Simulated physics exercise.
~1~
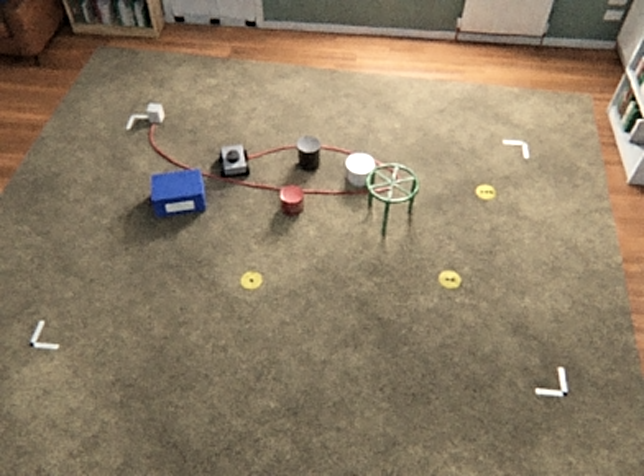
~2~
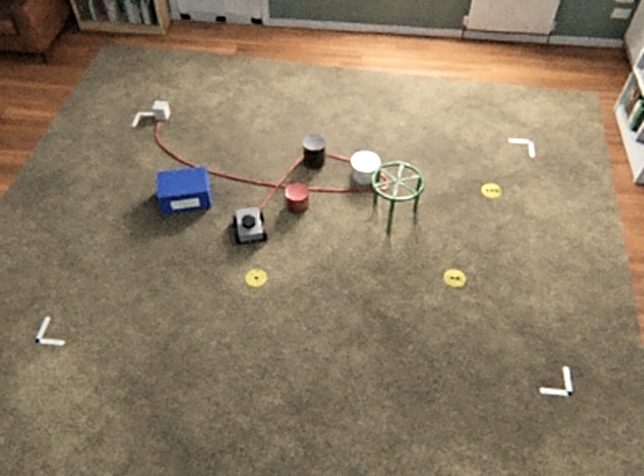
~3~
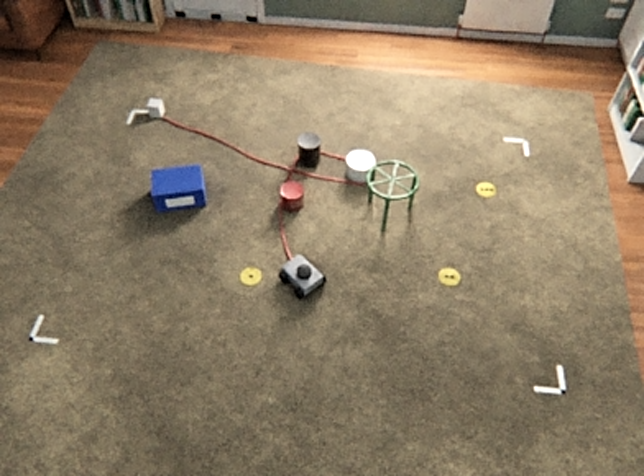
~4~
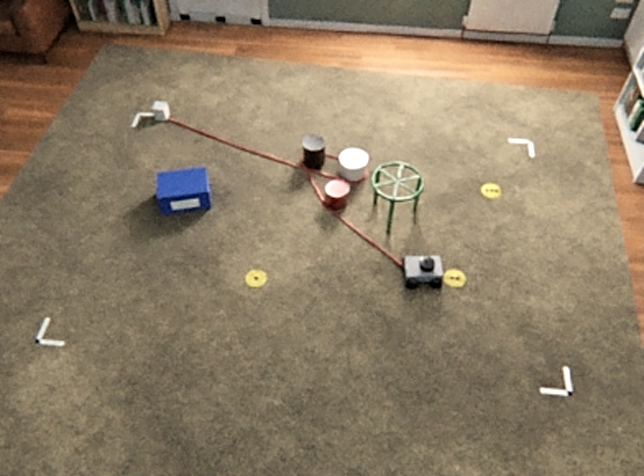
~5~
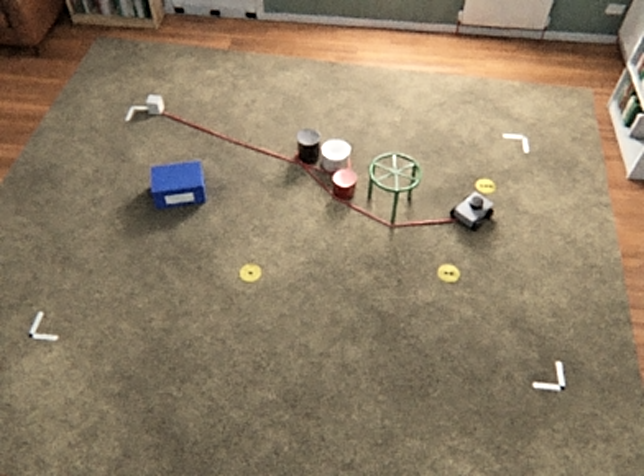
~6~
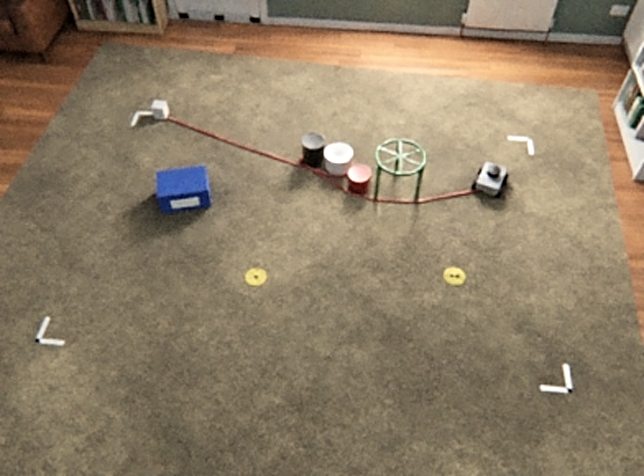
The video shows a small cart towing a red lead across a carpet past yellow marks, first toward the viewer, then right and away, as the tightening lead drags the red and white buckets together and finally shifts the green stool, while its far end stays attached.
